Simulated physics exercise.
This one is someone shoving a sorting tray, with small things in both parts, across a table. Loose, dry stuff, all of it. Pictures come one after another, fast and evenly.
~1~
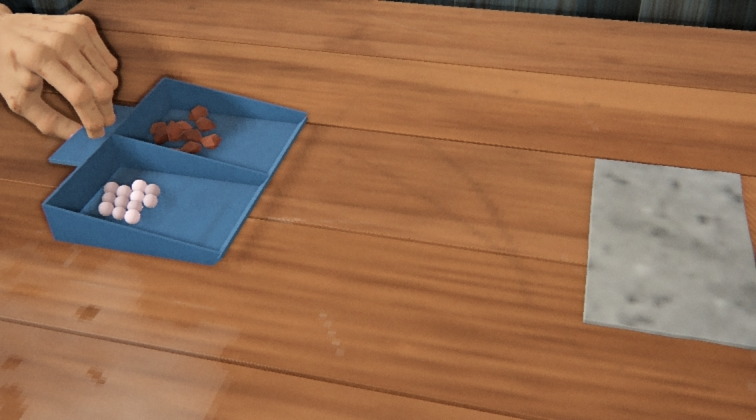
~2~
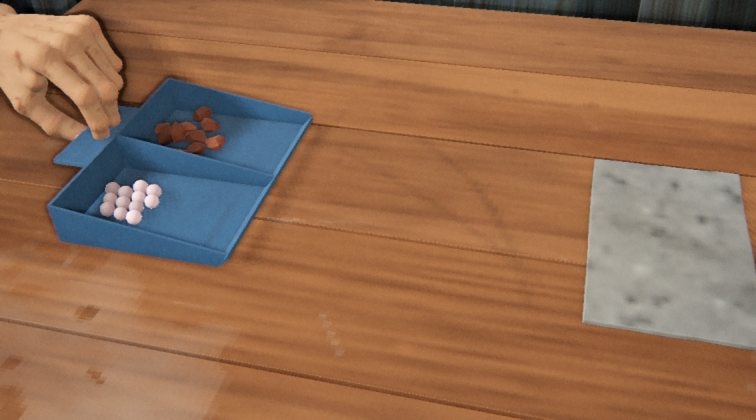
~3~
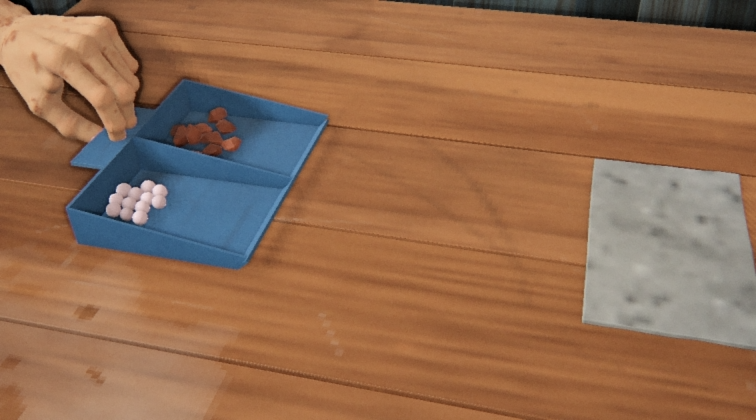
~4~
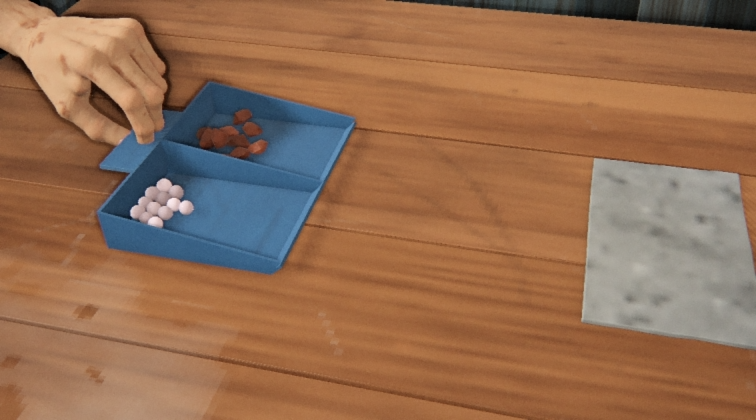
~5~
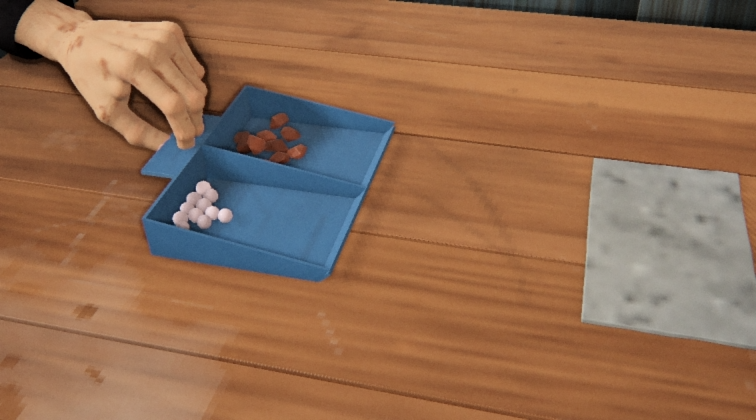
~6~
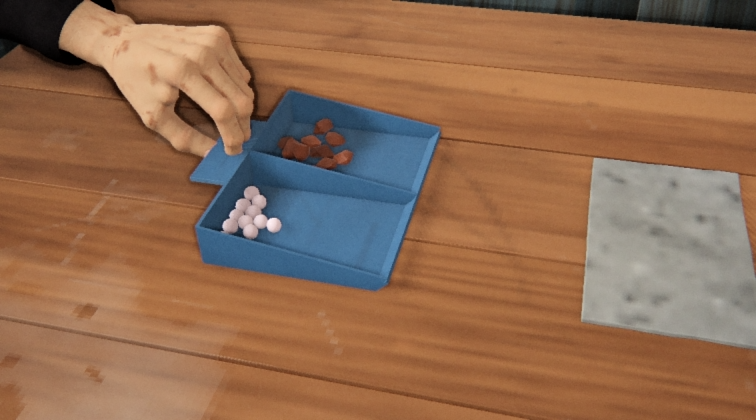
A hand pushes a blue two-part tray of pink beads and reddish bits rightward across a table.
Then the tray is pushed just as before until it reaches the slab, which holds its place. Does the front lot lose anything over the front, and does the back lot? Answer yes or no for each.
Front lot - yes, it loses some; back lot - no, it keeps it all.
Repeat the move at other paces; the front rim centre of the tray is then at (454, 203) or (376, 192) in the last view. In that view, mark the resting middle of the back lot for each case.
Try 1: Near (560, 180). Try 2: Near (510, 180).
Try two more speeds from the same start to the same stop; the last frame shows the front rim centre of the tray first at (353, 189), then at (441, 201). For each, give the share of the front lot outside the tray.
Try 1: Around 0 percent; try 2: Around 60 percent.
Then, 0.09 s later than the last frame, tray still sliding, front rim near (501, 210); front lot all inside; back lot all inside.
Then, 0.28 s later than the last frame, tray stopped at the slab; front lot all inside, moved towards the front rim; back lot all inside, moved towards the front rim.
Then, 0.49 s later than the last frame, tray stopped at the slab; front lot roughly half out of the tray; back lot all inside, moved towards the front rim.
When it is over, tray stopped at the slab; front lot roughly half out of the tray; back lot all inside, moved towards the front rim.
